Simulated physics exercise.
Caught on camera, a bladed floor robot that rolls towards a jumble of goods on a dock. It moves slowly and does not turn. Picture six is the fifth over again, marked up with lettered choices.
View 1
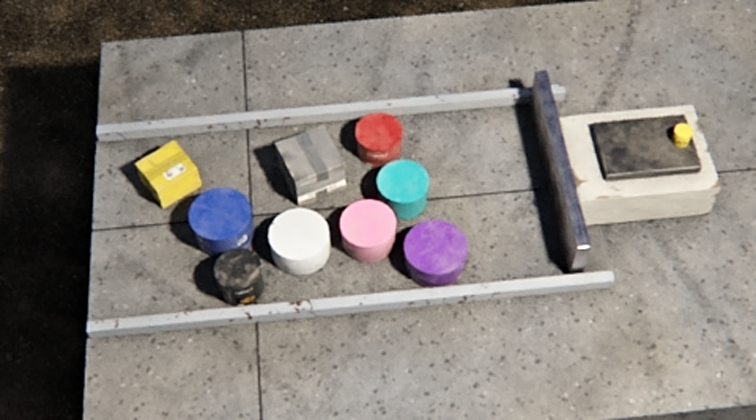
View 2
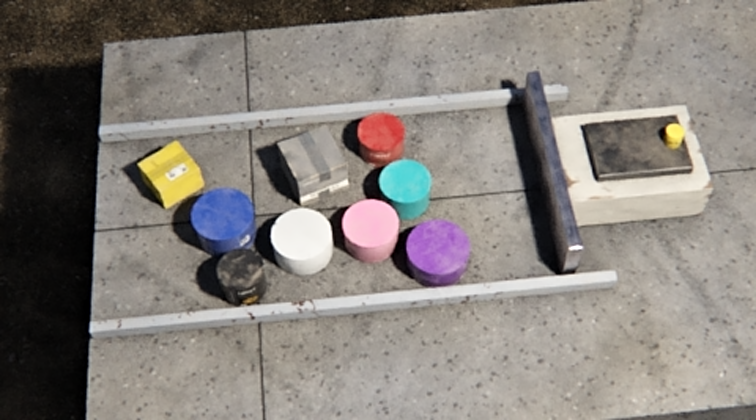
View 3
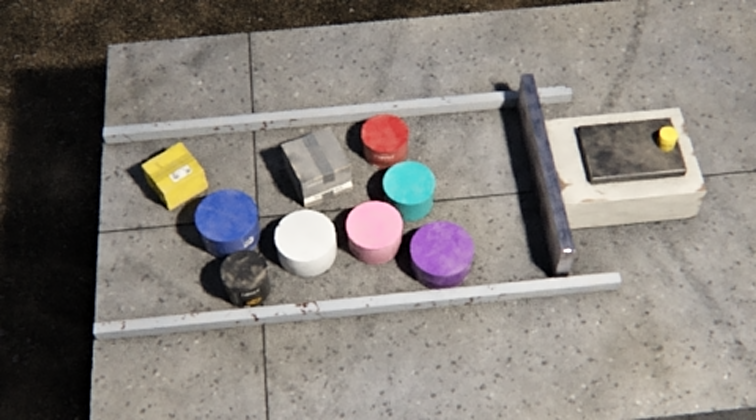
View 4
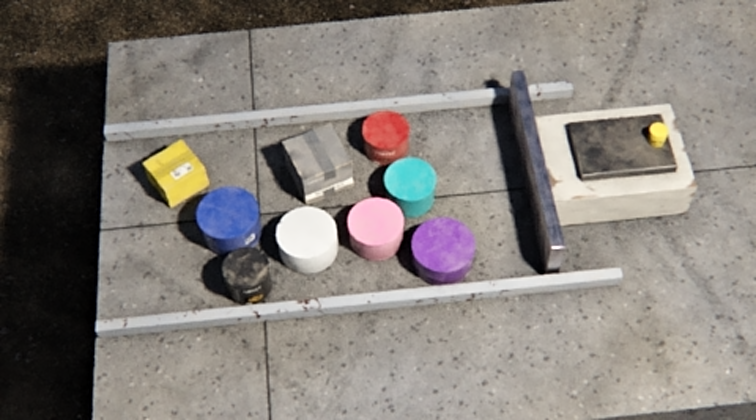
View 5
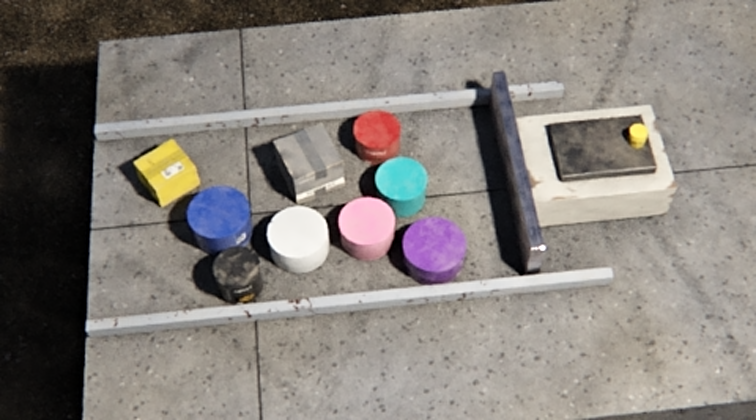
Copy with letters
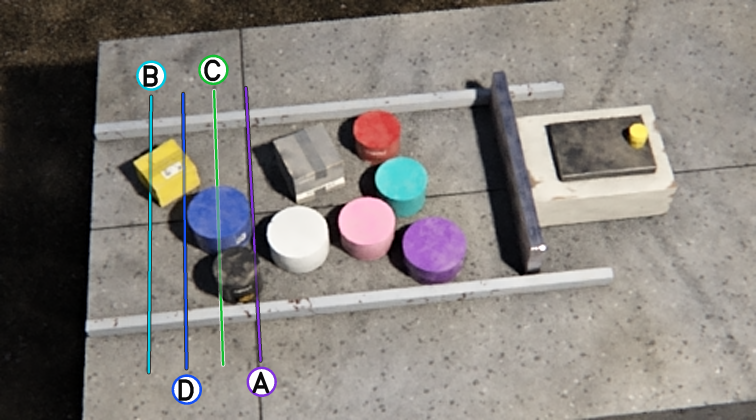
On a concrete dock, a bladed robot slides slowly left towards still pails and parcels.
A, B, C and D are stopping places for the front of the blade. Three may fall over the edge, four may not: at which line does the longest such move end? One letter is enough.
Stop at D.
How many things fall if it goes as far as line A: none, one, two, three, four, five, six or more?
The count is none.
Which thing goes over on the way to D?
The yellow parcel goes over.
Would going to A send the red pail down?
By then, no.
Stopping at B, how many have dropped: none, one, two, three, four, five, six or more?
In all, five.
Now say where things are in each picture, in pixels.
Yellow parcel (169, 175); pink pail (369, 232); black pail (240, 278), in the first picture.
Robot (631, 147); turquoise pail (405, 191), in the second picture.
Robot (625, 150); white canister (307, 244), in the third picture.
Robot (614, 147); blue pail (230, 222), in the fourth picture.
Robot (595, 147); yellow parcel (167, 173); pink pail (367, 230); black pail (239, 276), in the fifth picture.
On the marked copy, A at (253, 213); B at (150, 223); C at (218, 217); D at (185, 220).
Taking D. A third of the way, robot (477, 159); purple pail (369, 263); red pail (361, 139).
Two thirds of the way, robot (356, 170); yellow parcel (148, 162); blue pail (160, 202).
When it is over, robot (262, 180); yellow parcel over the edge; black pail (95, 297); one fallen.
As for the rest, A is within the limit but short; B drops five; C is within the limit but short.
